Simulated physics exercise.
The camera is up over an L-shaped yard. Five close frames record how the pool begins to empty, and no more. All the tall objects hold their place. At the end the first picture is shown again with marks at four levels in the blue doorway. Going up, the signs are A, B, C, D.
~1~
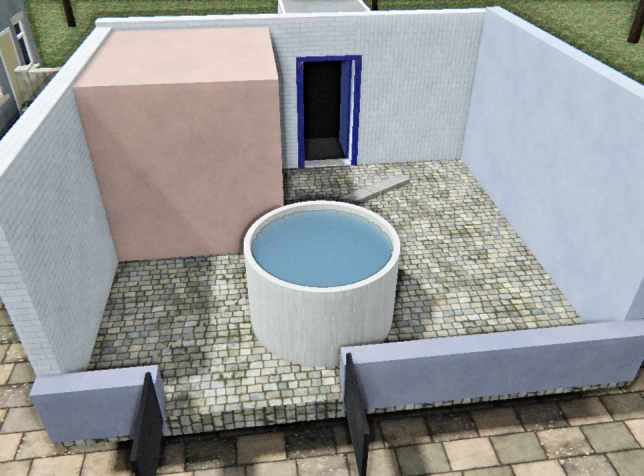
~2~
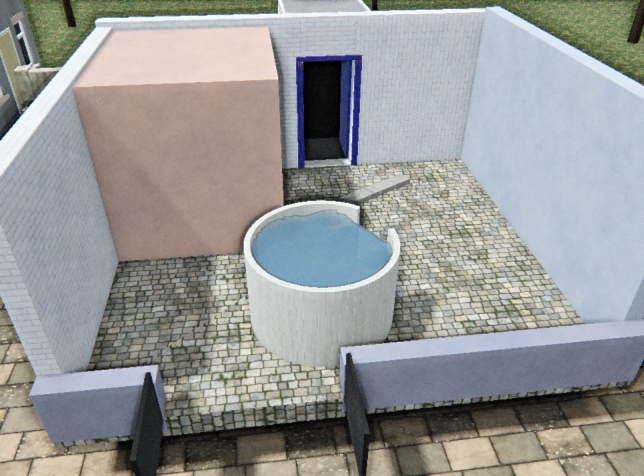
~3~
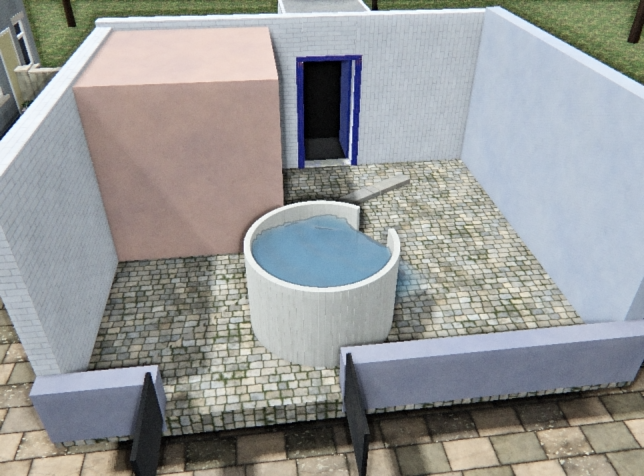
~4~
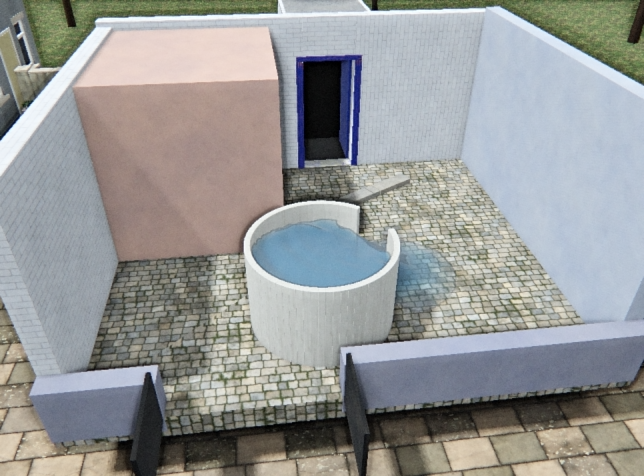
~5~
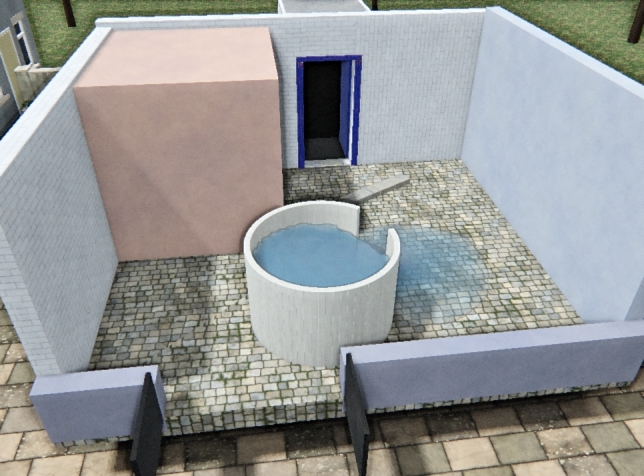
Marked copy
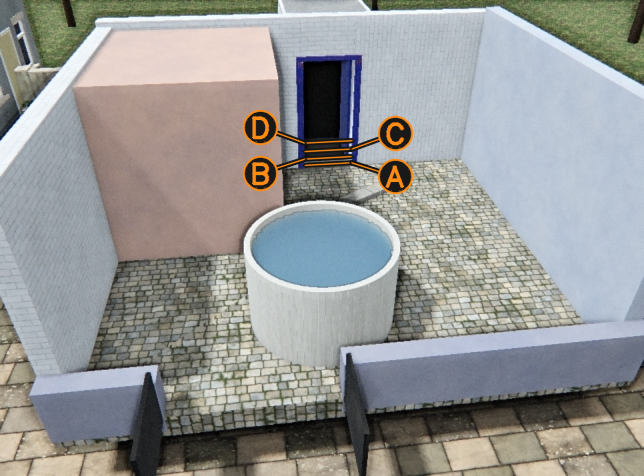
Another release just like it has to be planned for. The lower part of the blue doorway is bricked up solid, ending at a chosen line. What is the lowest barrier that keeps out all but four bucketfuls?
Choose B.
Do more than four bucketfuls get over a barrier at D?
No, not at all.
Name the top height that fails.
Here it is height A.
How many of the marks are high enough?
Three of the four.
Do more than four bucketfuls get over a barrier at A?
Yes.
On the marked copy, A at (328, 164); B at (328, 157); C at (328, 150); D at (328, 141); from the bottom up A, B, C, D.
With A, about 7 bucketfuls get in.
With B, nothing gets over.
With C, nothing gets over.
With D, nothing gets over.
